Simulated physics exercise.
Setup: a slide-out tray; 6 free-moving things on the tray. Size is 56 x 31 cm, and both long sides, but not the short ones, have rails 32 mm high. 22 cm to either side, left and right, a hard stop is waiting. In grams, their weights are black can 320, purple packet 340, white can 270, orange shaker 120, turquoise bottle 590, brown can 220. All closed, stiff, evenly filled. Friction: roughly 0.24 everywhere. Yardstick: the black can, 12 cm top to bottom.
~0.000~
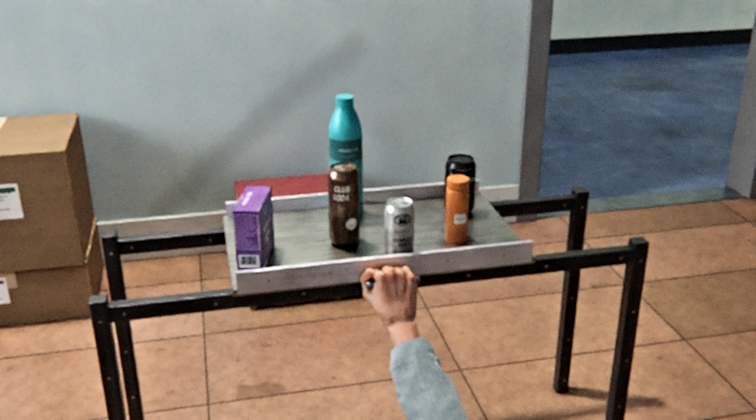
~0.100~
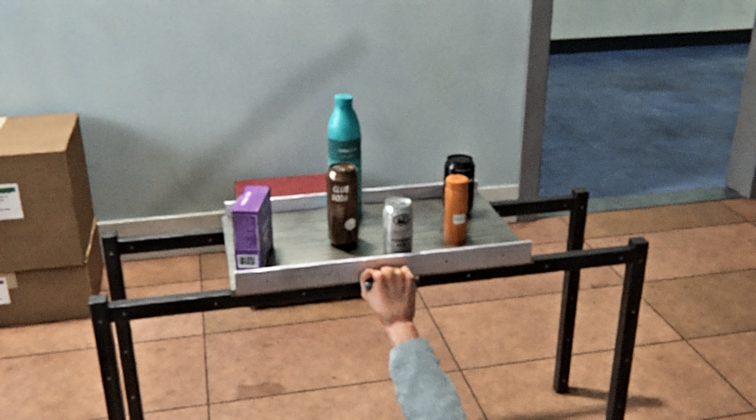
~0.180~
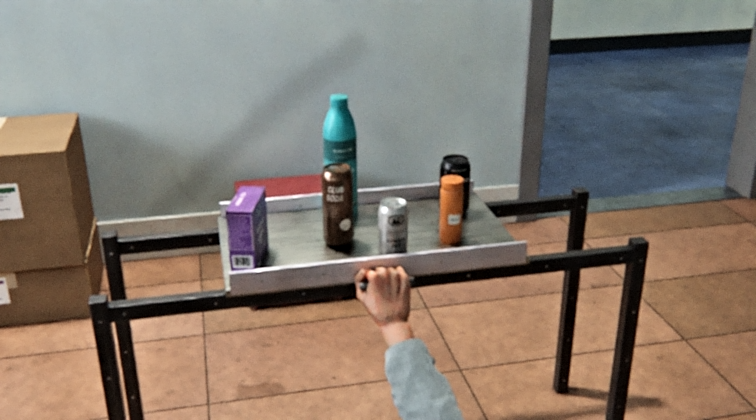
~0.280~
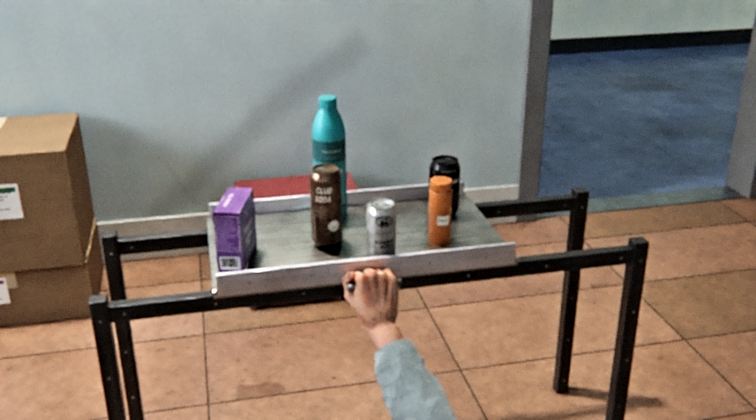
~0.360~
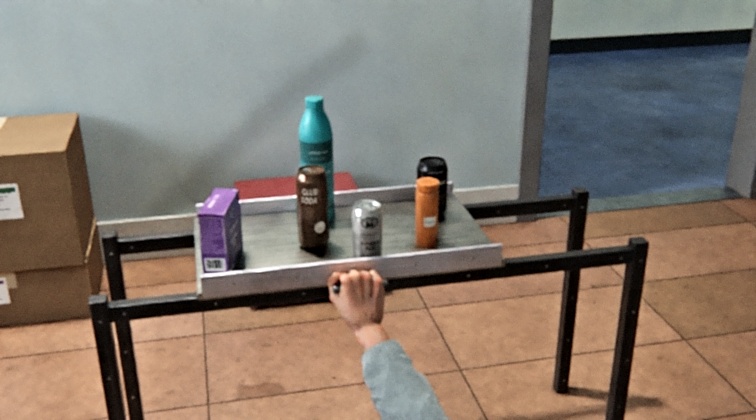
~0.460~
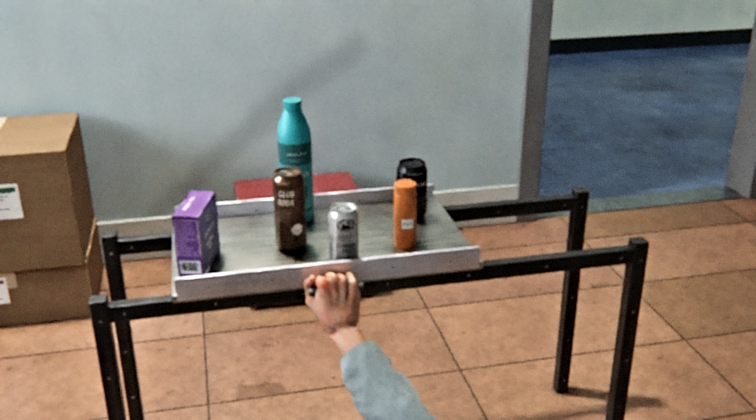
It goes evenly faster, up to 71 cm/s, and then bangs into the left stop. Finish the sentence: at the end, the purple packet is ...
Off the tray.
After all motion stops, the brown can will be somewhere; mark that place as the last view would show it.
It comes to rest somewhere around (178, 220).
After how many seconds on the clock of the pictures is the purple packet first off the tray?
I'd say around the 0.8 s mark.
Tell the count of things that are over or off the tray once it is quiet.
1.
After 0.76 s, tray has slid 22 cm left; purple packet now off the tray; orange shaker moved 6 cm; turquoise bottle moved 6 cm.
After 0.96 s, tray has slid 22 cm left; turquoise bottle moved 10 cm; brown can moved 10 cm; orange shaker moved 10 cm.
In the end (1.4 s), off the tray, purple packet; not toppled but over 5 cm from the start, black can, white can, orange shaker, turquoise bottle and brown can.
